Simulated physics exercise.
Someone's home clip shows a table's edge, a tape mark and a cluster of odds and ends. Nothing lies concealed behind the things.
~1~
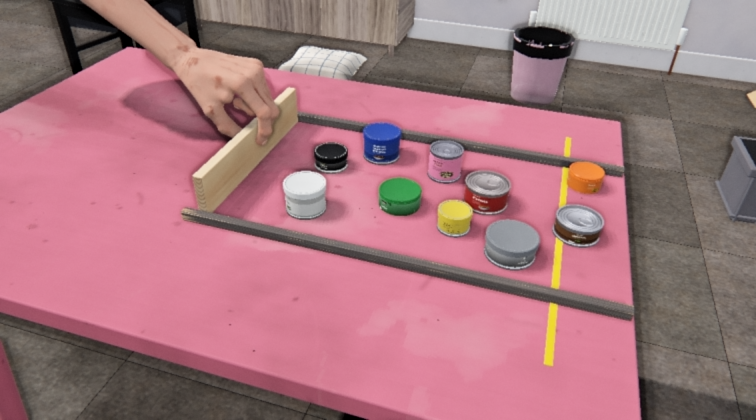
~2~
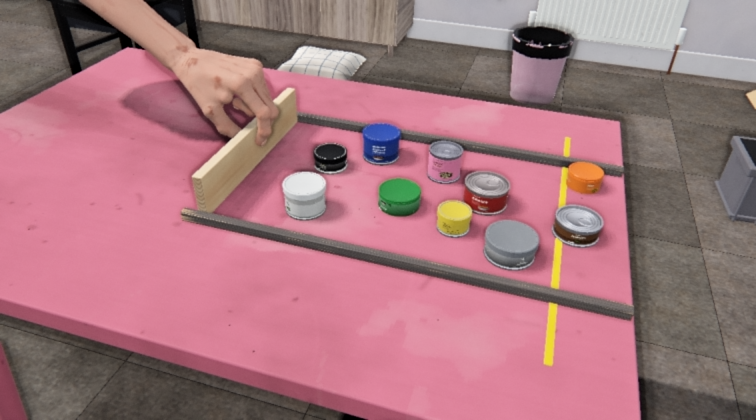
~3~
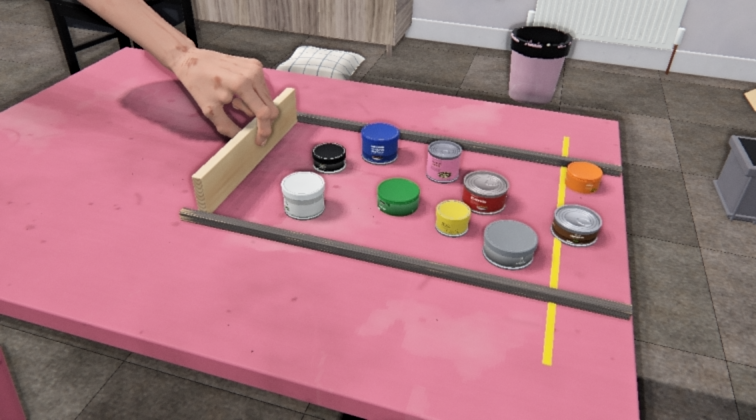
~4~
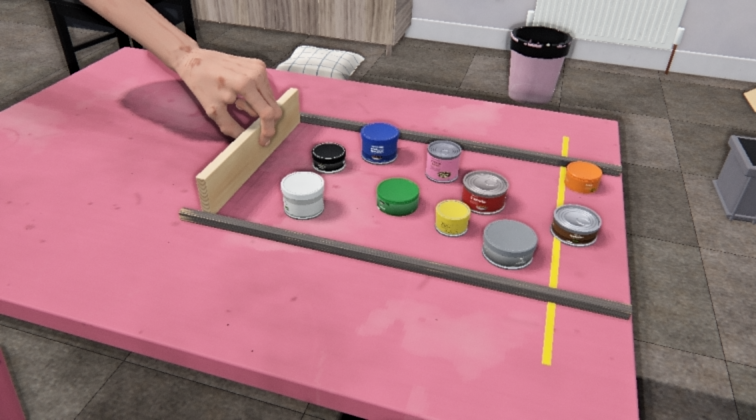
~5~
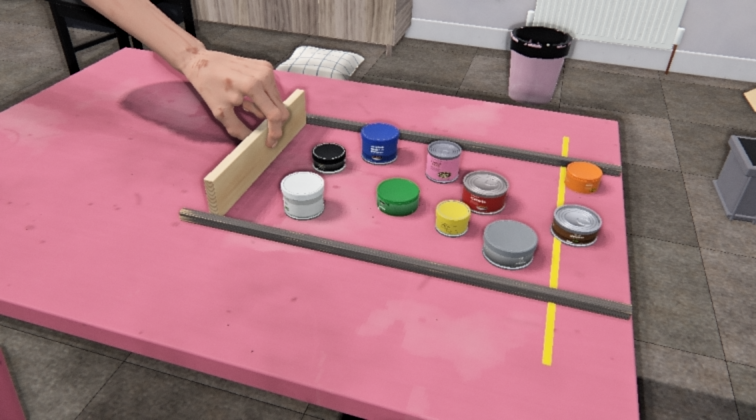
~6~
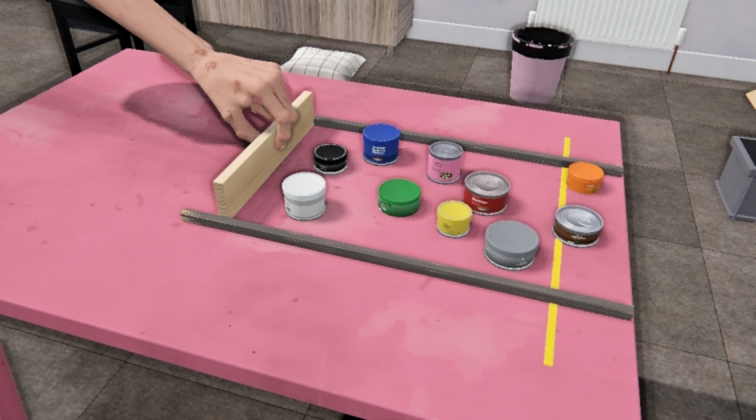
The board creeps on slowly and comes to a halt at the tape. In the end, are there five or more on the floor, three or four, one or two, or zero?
There are one or two on the floor.
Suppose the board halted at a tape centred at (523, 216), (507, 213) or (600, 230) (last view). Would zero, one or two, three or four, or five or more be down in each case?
Taking the places one by one, it comes to none; none at all; more than four.
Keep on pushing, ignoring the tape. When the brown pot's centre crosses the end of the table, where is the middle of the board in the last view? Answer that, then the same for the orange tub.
Middle: Roughly (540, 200); roughly (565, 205).
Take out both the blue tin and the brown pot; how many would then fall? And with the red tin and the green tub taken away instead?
Try one: 0; try two: 0.
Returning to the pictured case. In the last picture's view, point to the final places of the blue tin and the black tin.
The blue tin stops around (587, 175); the black tin around (582, 205).
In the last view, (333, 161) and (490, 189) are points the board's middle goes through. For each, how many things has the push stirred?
The first number is 2, the next one 9.
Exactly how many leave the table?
The answer is exactly 1.
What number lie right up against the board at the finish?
4.
Soon after, none off yet; orange tub at rest near (584, 178); brown pot at rest near (577, 226); grey tin at rest near (511, 245).
After that, none off yet; orange tub at rest near (584, 178); brown pot displaced a little near (601, 235); grey tin displaced about its own width near (562, 269).
In the end, the number that fall off is one or two; gone, brown pot.
